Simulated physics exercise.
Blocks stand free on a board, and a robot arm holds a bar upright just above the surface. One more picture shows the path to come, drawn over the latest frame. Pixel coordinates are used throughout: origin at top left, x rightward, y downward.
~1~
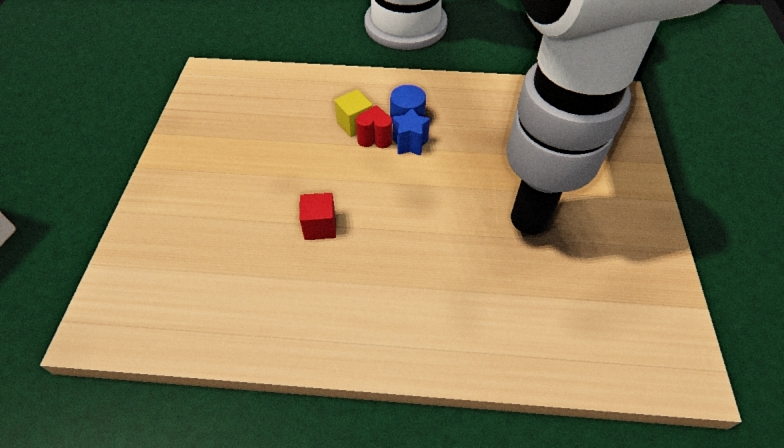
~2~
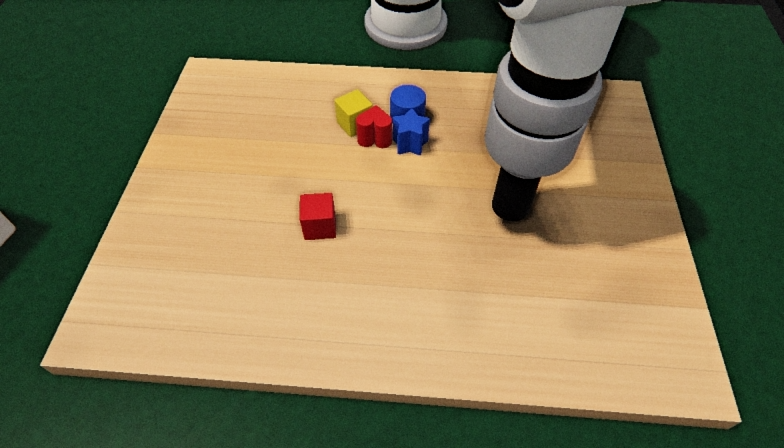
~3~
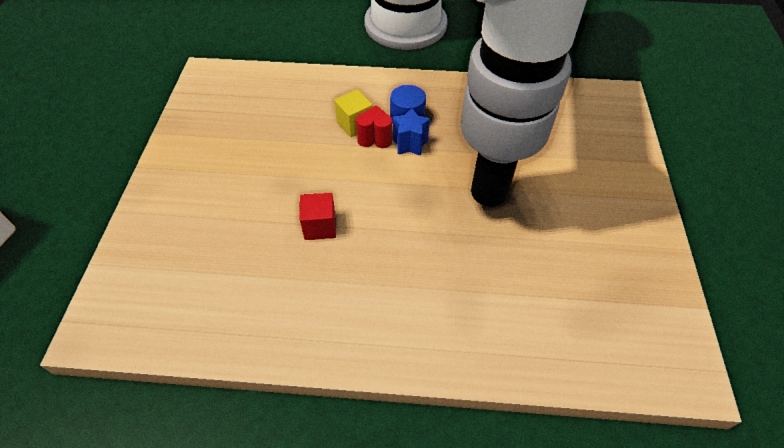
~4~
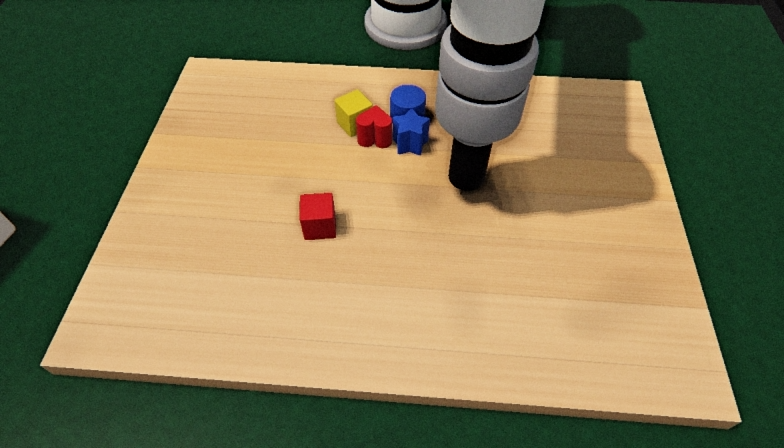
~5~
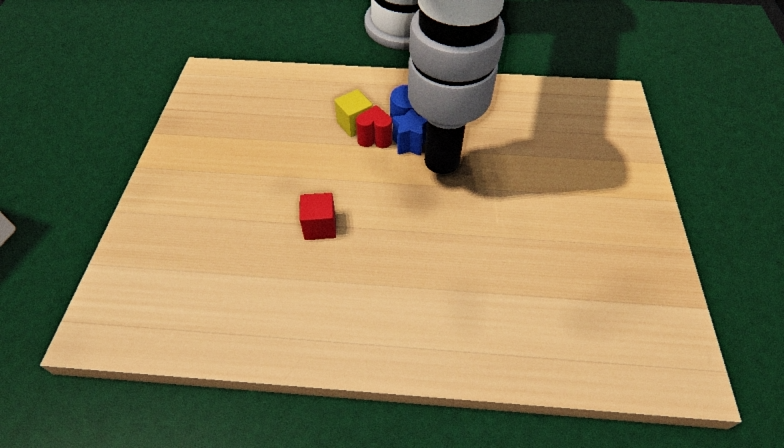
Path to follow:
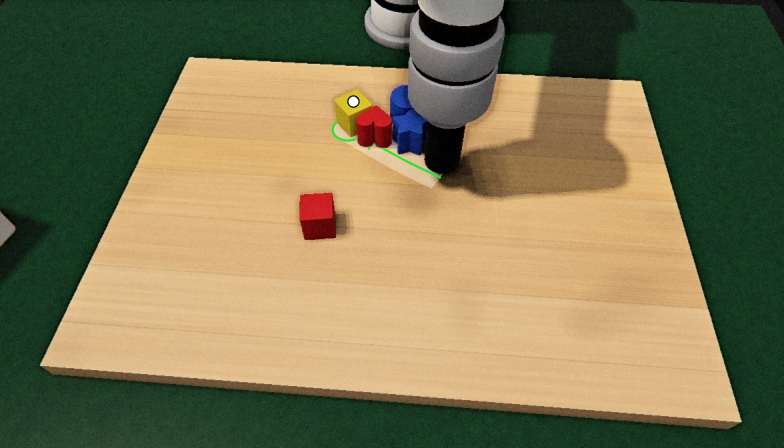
A white and grey robot arm holding a black bar upright moves over a pale wooden board on a green surface, seen from above at a fixed angle. A yellow block, a red heart, a blue disc and a blue star cluster near the top, with a red cube lower left of them. The arm glides left and slightly upward, partly covering the disc, while every block stays still.
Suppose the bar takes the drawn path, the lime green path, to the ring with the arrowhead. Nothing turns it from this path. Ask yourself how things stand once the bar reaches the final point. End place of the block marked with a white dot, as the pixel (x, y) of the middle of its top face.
It will likely be found at (318, 73).
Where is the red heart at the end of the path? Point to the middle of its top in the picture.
Pixel (330, 88).
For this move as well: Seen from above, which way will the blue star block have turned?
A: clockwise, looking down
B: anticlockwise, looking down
A.
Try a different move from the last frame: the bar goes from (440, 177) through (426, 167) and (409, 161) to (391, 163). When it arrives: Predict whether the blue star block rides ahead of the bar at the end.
When the path ends, it will lie beside or behind the bar.
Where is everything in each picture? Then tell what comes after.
In the first frame, tip of the bar (530, 219), middles of tops, yellow square (353, 102), red heart (374, 117), blue disc (408, 95), blue star block (411, 122).
In the second frame, bar (511, 207), nothing pushed.
In the third frame, bar (489, 193), nothing pushed.
In the fourth frame, bar (466, 177), nothing pushed.
In the fifth frame, bar (442, 161), yellow square (353, 102), red heart (374, 117), blue disc partly hidden, blue star block (411, 122).
The line goes in a line from (440, 177) to (349, 129); the dot is on the yellow square.
What follows on the original path. One third of the way, bar (407, 145); blue disc (408, 92); blue star block (409, 118).
Two thirds of the way, bar (376, 128); yellow square (338, 90); red heart (355, 104); blue disc (409, 89); blue star block (403, 111), turned 50° clockwise.
At the end, bar (347, 112); yellow square (318, 73); red heart (330, 88), turned 15° clockwise; blue disc (409, 89); blue star block (402, 111), turned 50° clockwise.
